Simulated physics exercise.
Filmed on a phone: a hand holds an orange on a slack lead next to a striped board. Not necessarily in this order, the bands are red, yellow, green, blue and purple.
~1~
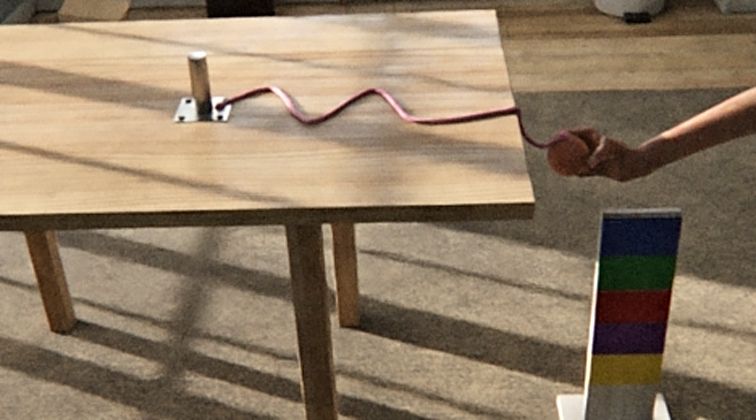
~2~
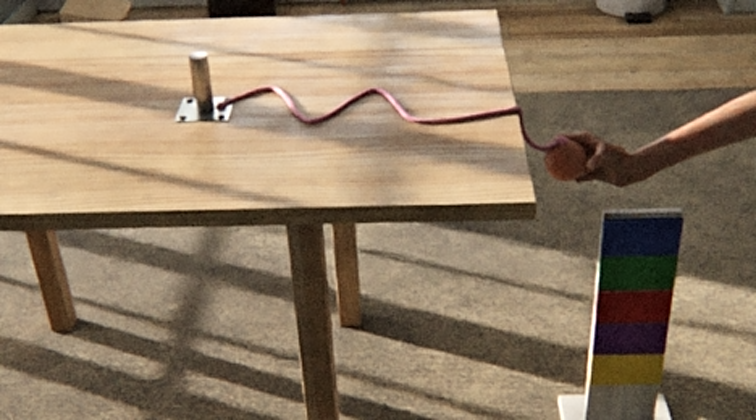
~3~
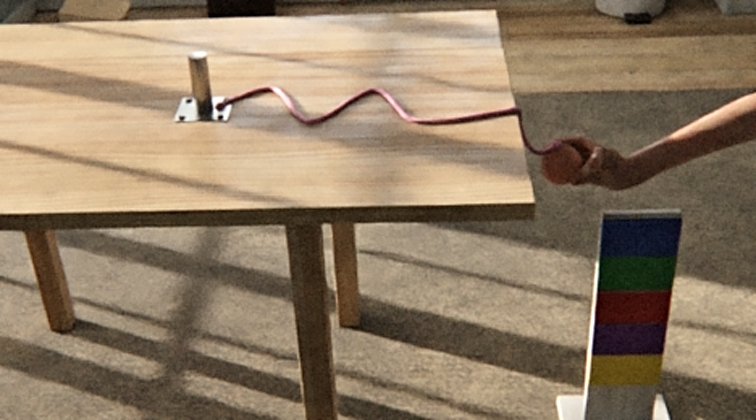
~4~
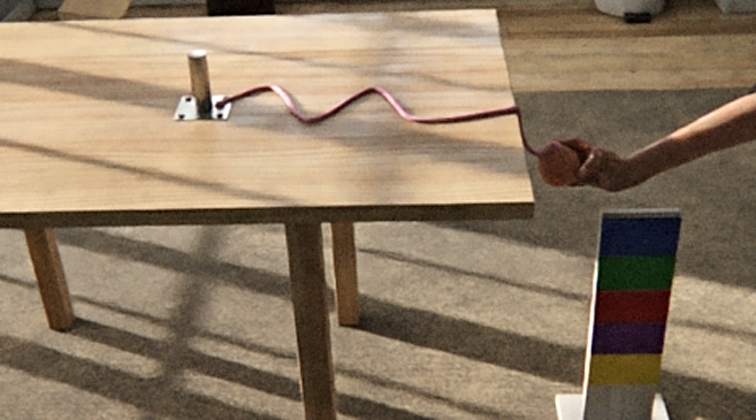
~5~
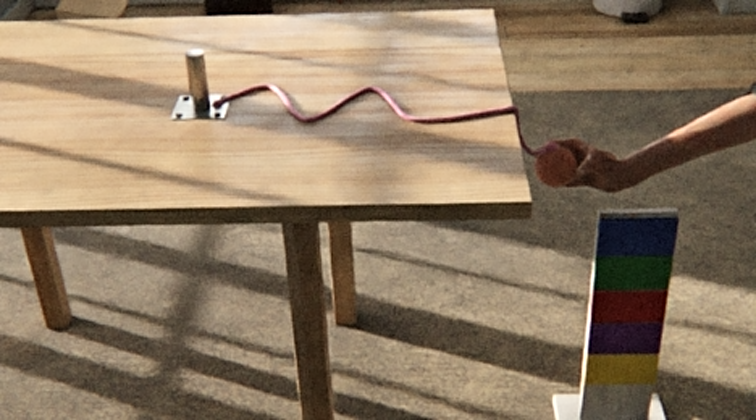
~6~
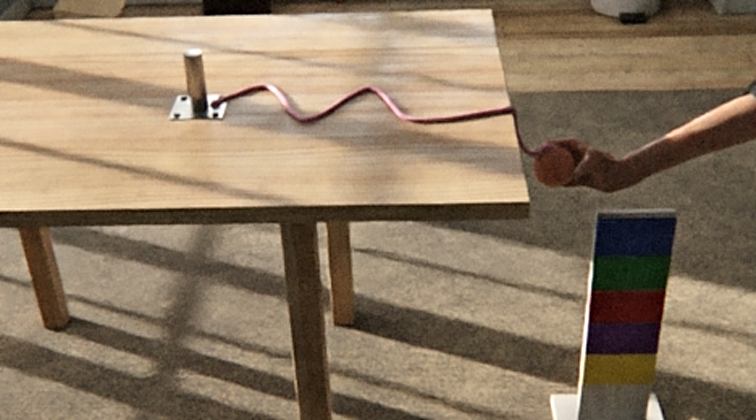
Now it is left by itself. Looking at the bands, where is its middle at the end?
Its middle is at the red band.
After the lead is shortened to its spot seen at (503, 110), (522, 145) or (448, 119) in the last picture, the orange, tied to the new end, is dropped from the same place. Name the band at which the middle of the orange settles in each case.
First cut: Blue; second: Green; third: None, it hangs higher.
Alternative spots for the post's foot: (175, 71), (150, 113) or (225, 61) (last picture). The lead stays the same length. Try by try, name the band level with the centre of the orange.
Green, green, red.
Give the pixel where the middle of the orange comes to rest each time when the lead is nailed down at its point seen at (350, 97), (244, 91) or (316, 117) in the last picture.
Respectively (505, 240), (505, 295) and (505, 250).
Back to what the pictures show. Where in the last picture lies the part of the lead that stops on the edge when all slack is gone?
Location: About (392, 105).
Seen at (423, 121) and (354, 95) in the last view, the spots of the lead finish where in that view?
At (511, 157), then (446, 106).
Early on, orange near (494, 305); level with red.
Midway, orange near (513, 307); level with red.
Finally, orange near (504, 309); level with red. At red.
